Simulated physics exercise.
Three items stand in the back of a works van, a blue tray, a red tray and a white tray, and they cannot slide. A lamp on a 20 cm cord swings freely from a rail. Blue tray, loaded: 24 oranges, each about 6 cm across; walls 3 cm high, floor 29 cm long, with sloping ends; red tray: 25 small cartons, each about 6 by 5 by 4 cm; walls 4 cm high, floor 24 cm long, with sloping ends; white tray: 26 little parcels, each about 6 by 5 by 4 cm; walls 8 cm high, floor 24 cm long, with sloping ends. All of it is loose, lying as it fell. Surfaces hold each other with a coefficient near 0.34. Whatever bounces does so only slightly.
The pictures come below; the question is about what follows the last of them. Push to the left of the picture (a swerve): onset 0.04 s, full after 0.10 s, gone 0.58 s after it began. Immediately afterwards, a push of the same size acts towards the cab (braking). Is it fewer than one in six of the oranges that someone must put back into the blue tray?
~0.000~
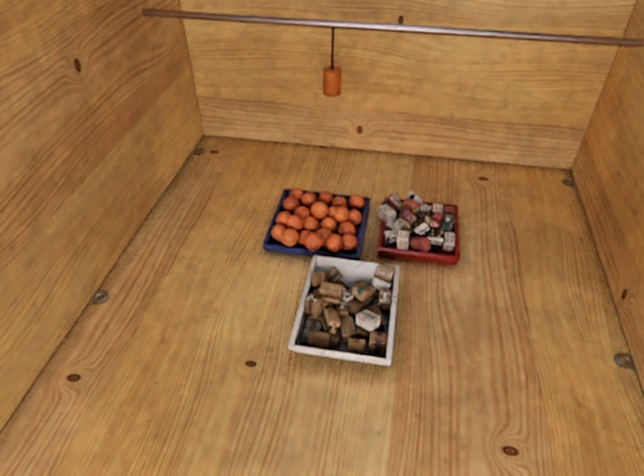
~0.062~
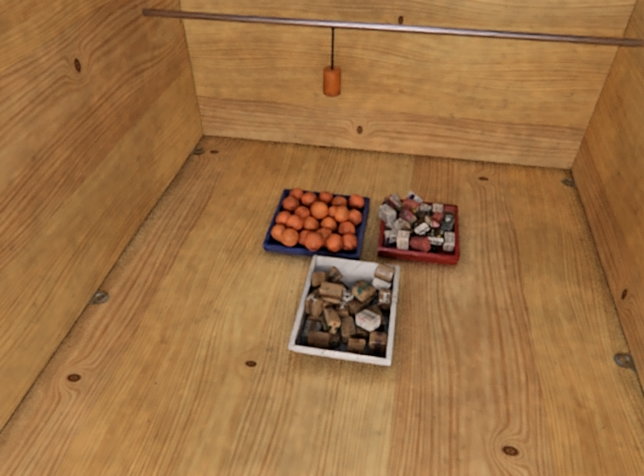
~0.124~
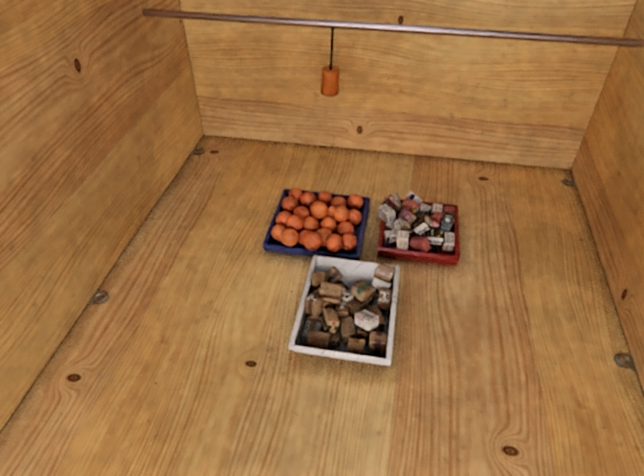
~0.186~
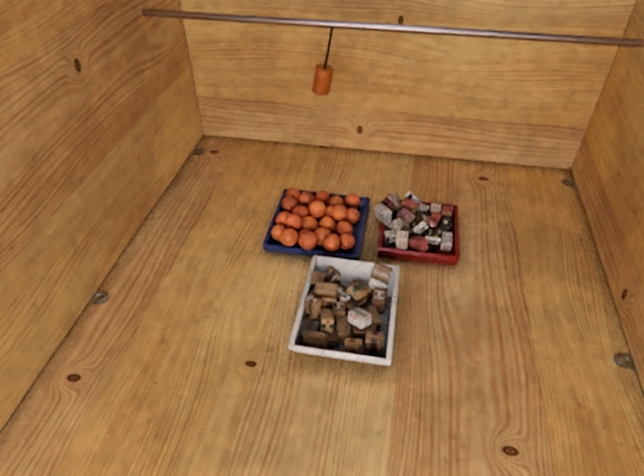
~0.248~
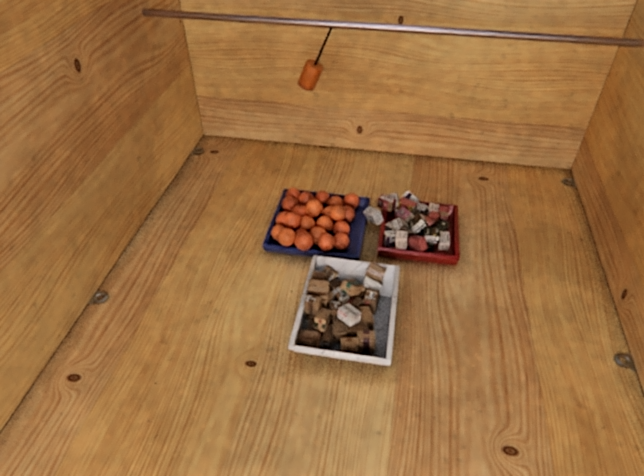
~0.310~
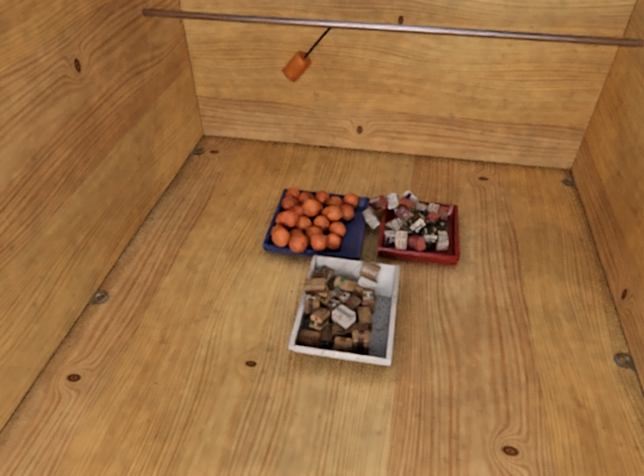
The amount lost ends up past a sixth.
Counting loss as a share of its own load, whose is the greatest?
Answer: The blue tray.
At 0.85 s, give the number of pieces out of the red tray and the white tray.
Estimated count: Red tray around 2, white tray around 0.
After 0.55 s, blue tray 20 in, 4 out, red tray 23 in, 2 out and white tray 26 in, 0 out.
After 0.85 s, blue tray 20 in, 4 out, red tray 23 in, 2 out and white tray 26 in, 0 out.
After 1.26 s, blue tray 16 in, 8 out, red tray 22 in, 3 out and white tray 26 in, 0 out.
When it is over (at 1.80 s), blue tray 15 in, 9 out, red tray 22 in, 3 out and white tray 26 in, 0 out. Asked share, 9 of 24, 38 per cent.
